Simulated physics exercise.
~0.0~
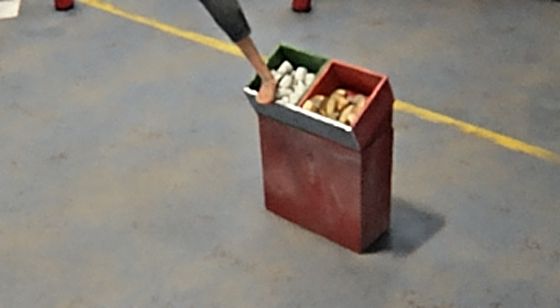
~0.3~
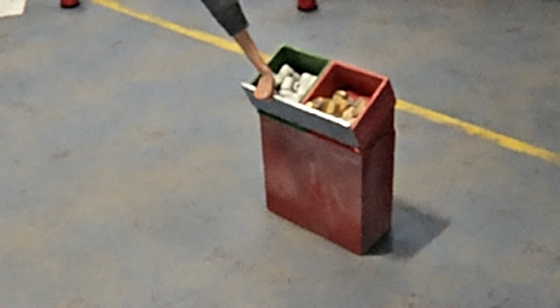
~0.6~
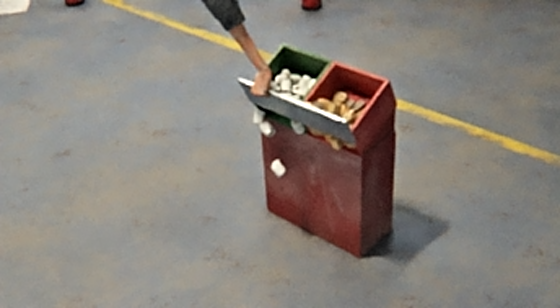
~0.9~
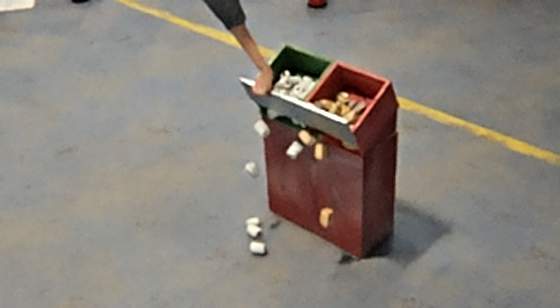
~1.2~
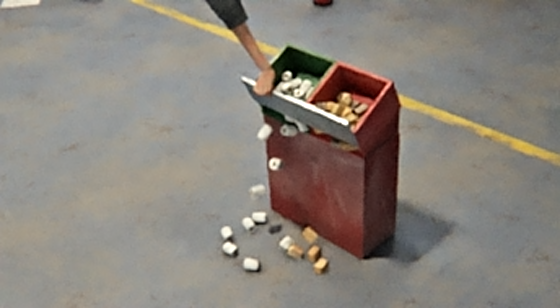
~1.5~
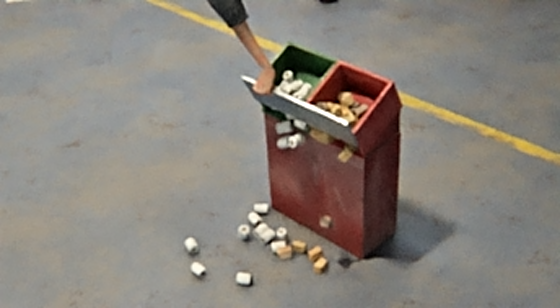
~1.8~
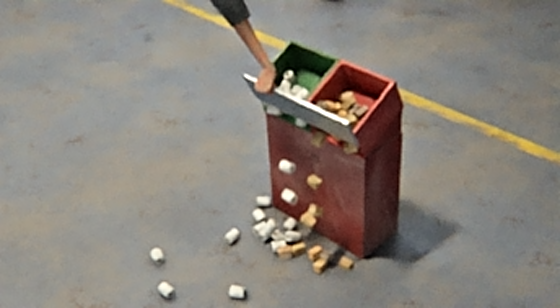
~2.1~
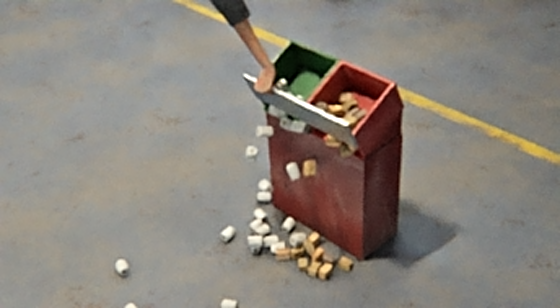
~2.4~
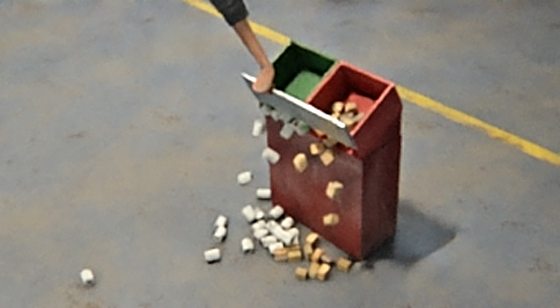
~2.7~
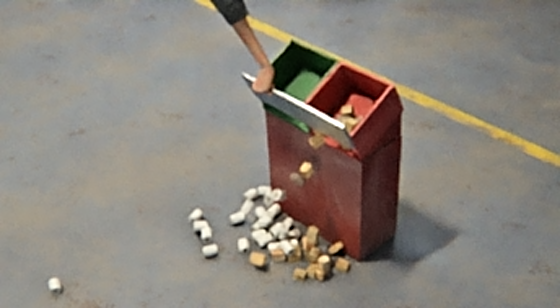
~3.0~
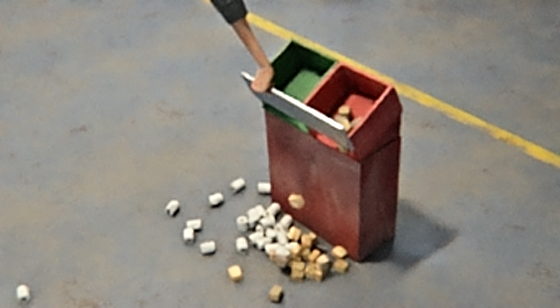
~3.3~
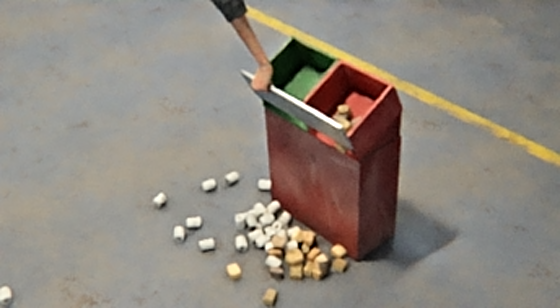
At the start, a hand grips a grey gate along the low front edge of a green bin of white rolls and a red bin of tan blocks, side by side on a reddish stand. The hand raises the gate slightly, and a few white pieces slip out beneath it. Tan blocks soon follow, tumbling down the front of the stand, while several white rolls scatter to the left across the grey floor. The flow thins as the green bin empties. Finally, a mixed pile lies at the base, with a few blocks still in the red bin and the hand still holding the gate.
